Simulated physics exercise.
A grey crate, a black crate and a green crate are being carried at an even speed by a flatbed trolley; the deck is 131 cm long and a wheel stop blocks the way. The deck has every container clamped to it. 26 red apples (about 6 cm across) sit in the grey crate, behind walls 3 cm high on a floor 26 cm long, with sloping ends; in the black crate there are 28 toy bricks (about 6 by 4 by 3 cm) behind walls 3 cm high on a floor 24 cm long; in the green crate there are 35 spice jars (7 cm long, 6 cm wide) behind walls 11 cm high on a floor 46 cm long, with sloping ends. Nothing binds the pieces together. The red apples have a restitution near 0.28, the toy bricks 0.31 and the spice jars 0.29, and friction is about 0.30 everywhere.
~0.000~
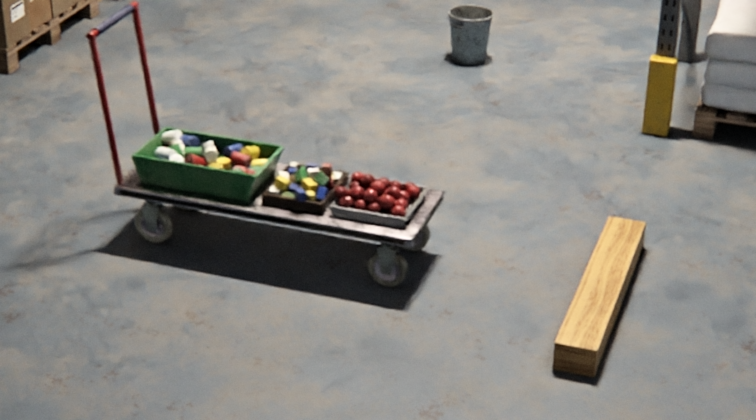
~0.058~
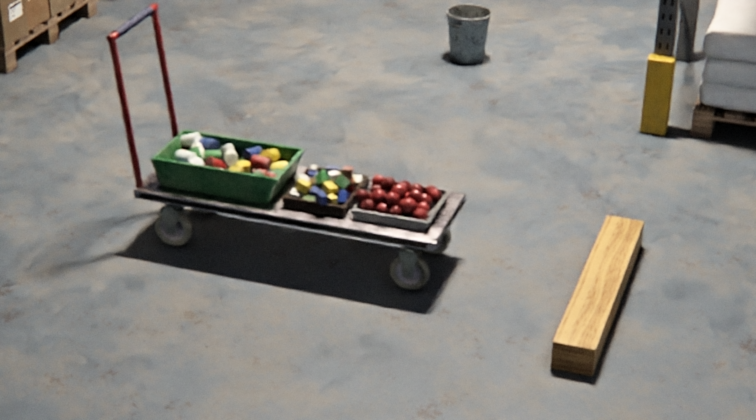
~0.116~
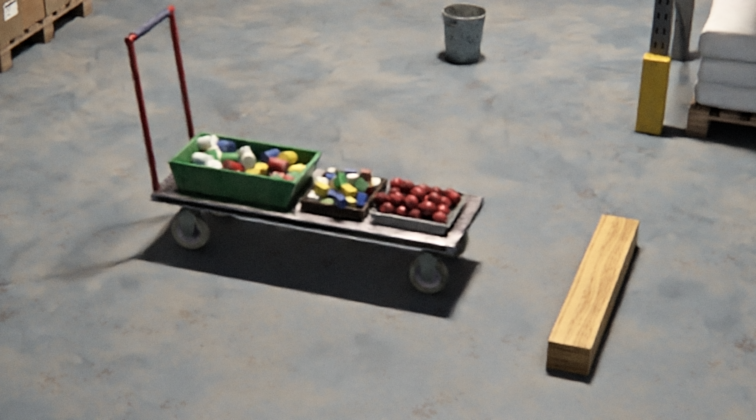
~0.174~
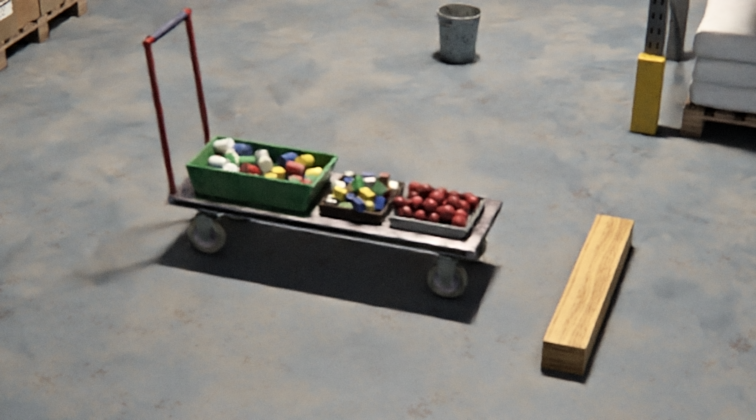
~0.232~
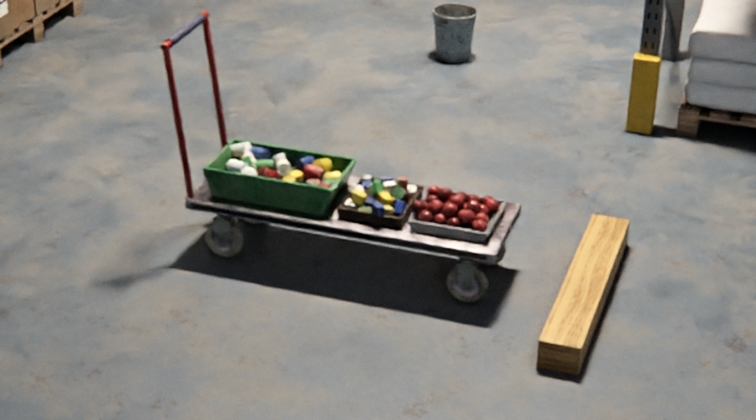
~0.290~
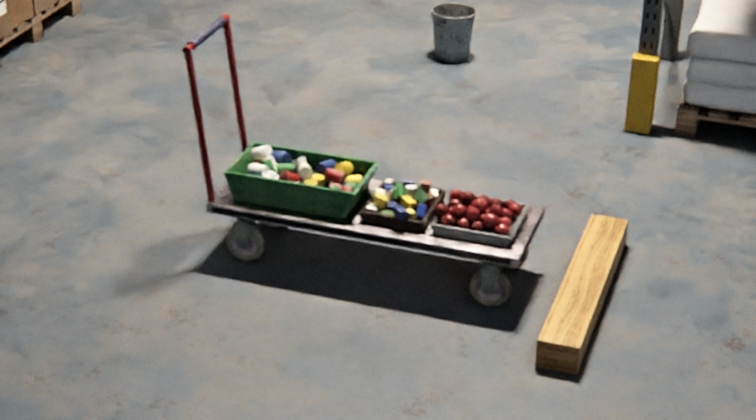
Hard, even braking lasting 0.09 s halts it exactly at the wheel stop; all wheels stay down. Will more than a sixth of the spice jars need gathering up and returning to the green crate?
No.
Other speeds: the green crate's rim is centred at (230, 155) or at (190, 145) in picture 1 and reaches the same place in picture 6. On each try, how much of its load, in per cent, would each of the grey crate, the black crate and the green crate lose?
Losses in order of the tries would be grey crate 10 and 40 %, black crate 20 and 30 %, green crate 0 and 0 %.
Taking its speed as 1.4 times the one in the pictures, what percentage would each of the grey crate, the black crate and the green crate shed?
Then the grey crate sheds 50 per cent, the black crate 20 per cent, and the green crate 10 per cent.
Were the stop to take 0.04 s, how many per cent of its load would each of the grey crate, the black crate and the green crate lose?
You'd end up with grey crate at 40 %, black crate at 30 % and green crate at 10 %.
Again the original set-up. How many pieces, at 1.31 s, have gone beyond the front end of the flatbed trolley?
Count: Approx. 8.
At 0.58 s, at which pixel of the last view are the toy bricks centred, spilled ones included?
Roughly at (462, 212).
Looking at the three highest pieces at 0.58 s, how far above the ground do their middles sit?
On average they sit about 42 cm high.
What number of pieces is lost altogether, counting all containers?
Some 16 pieces.
After 0.36 s, braking starts.
After 0.46 s, grey crate 25 in, 1 out, black crate 24 in, 4 out and green crate 35 in, 0 out.
After 0.58 s, grey crate 19 in, 7 out, black crate 21 in, 7 out and green crate 35 in, 0 out.
After 0.81 s, grey crate 17 in, 9 out, black crate 21 in, 7 out and green crate 35 in, 0 out.
Final count (at 1.31 s), grey crate 17 in, 9 out, black crate 21 in, 7 out and green crate 35 in, 0 out. Asked share, 0 of 35, 0 per cent.
